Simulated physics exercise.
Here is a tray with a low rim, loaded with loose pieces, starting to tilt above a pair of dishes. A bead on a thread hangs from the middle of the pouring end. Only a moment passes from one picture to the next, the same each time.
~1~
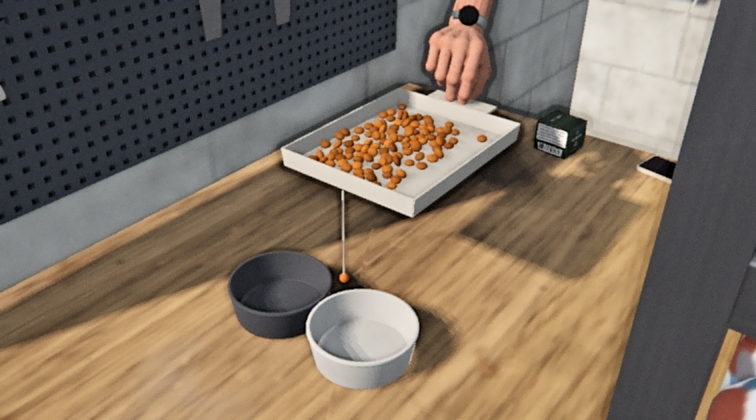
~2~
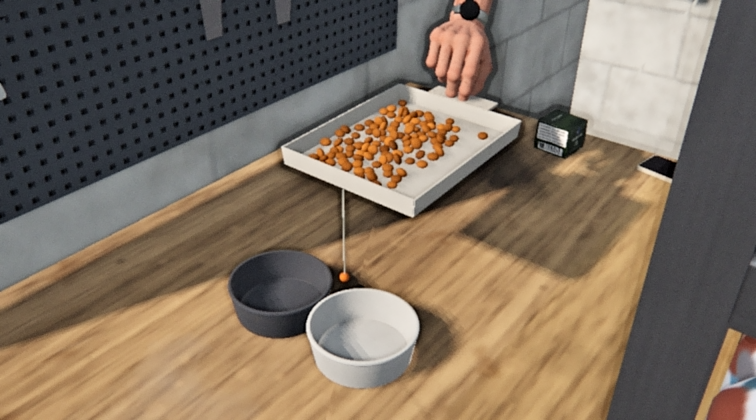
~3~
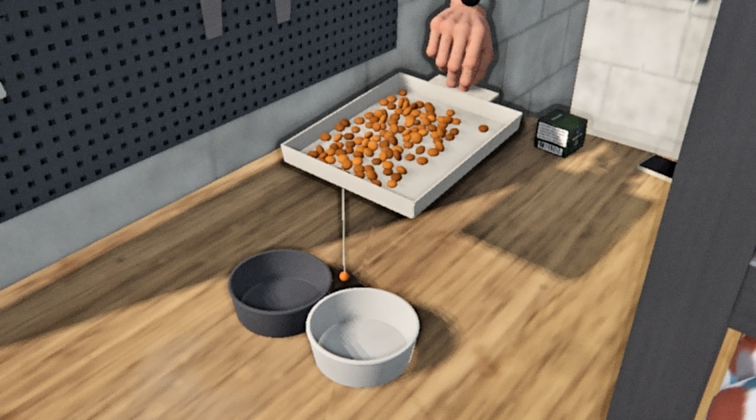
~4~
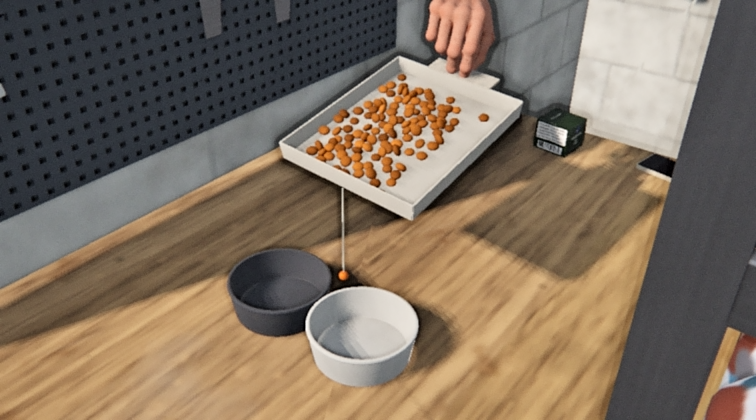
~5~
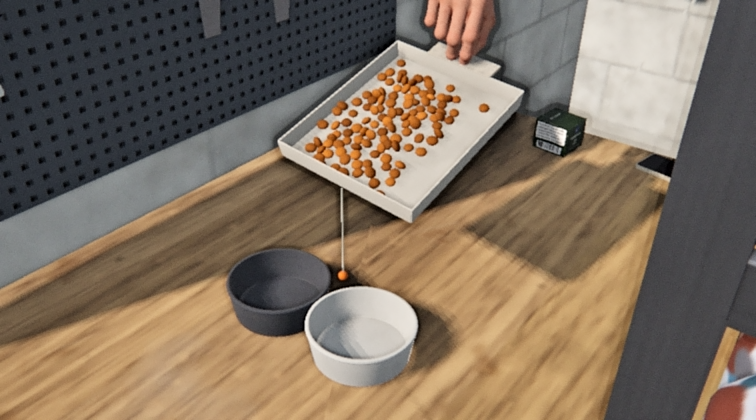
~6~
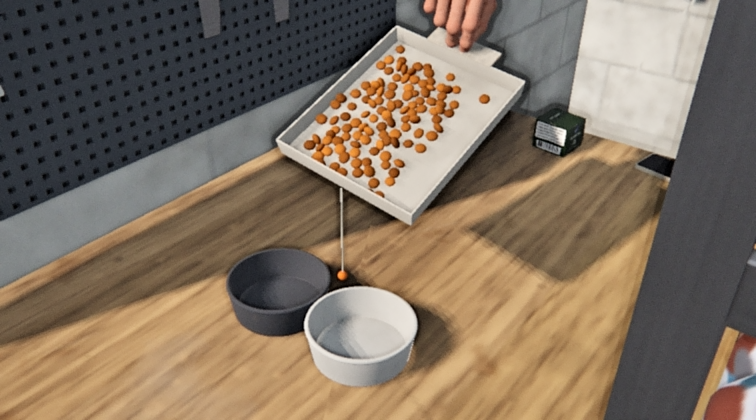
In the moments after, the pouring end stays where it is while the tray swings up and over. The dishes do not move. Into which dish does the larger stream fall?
The right-hand one ends fuller.
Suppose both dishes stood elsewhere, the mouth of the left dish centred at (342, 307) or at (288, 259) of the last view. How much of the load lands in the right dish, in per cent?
About 30 and 70 per cent.
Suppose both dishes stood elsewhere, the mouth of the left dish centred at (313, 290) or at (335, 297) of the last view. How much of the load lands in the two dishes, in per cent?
Roughly 90 per cent, and 80 per cent.
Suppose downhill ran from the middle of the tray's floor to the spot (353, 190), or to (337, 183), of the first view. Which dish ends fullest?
The first try: The right one. The second: The left one.
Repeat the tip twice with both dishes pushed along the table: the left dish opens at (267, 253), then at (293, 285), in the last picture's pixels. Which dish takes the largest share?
At the first place the right one, at the second the right dish.
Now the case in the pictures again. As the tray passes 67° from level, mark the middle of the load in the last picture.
At about (385, 188).
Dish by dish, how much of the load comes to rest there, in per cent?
Left dish: 0 %, right dish: 90 %.
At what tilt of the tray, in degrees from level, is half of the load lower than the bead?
At some 105 degrees.
Soon, tray tipped steeply; nearly all on the tray; a stray few in the air.
A while on, tray tipped past a quarter turn; about a third on the tray; about half in the right dish; a small part outside both; a small part in the air.
Towards the end, tray tipped past a quarter turn; most in the right dish; a small part outside both; a stray few in the air.
Finally, tray tipped past a quarter turn; most in the right dish; none in the left dish; a small part outside both.
